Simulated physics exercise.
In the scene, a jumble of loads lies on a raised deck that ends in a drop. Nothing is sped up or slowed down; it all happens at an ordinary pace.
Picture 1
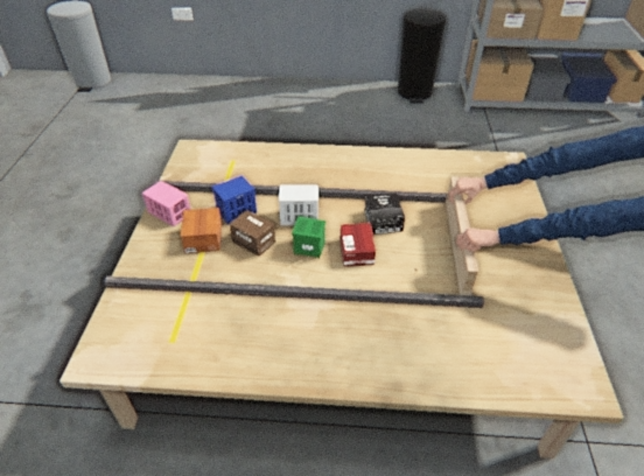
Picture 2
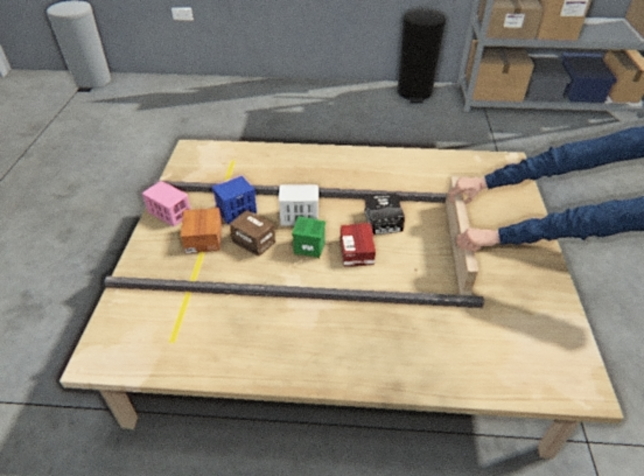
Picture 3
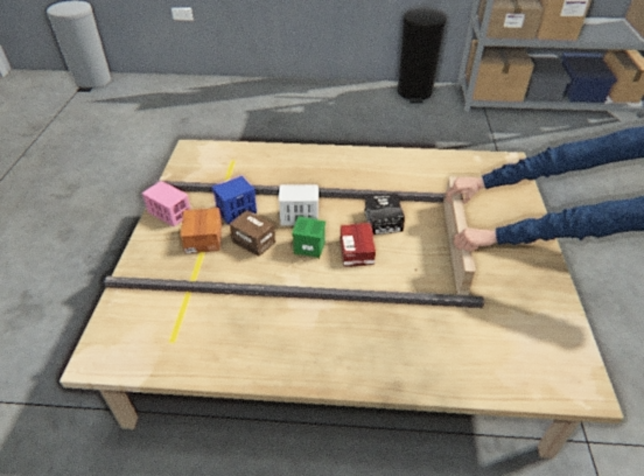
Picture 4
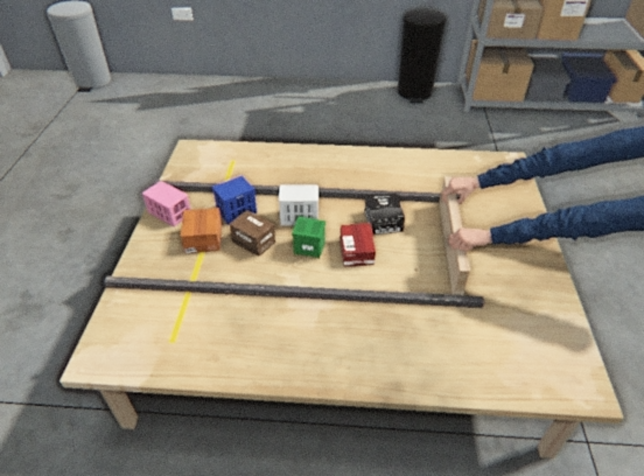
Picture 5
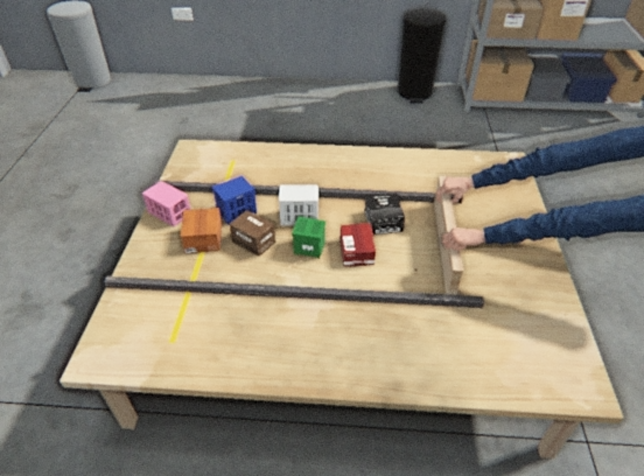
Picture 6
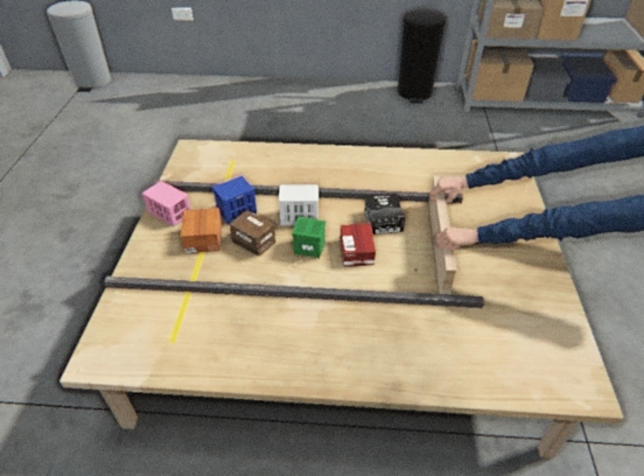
Two hands gripped a wooden plank at the right of a table and slid it slightly left between two dark rails, while the colorful boxes and crates ahead of it stayed still.
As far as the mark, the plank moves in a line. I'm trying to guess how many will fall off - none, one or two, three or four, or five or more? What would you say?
I'd say three or four.
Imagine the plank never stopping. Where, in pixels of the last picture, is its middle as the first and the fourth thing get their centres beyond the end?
Its middle is near (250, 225) and then near (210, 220).
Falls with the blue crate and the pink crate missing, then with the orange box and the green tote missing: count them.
The counts: 1 and 2.
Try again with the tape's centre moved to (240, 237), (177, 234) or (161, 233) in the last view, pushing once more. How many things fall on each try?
Going through them in order, you'd see 2, 5 and 6.
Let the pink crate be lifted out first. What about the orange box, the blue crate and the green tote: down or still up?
The orange box? It drops away. The blue crate? It drops away. The green tote? It hangs in there.
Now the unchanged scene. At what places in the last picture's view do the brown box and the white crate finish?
First object about (127, 233); second object about (164, 199).
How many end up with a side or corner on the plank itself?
2 in contact.
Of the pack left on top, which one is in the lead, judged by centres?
Foremost, the brown box.
Soon after, none off yet; pink crate at rest near (167, 204); orange box at rest near (202, 230); blue crate at rest near (235, 200).
In the end, the number that fall off is three or four; gone, blue crate, orange box and pink crate.
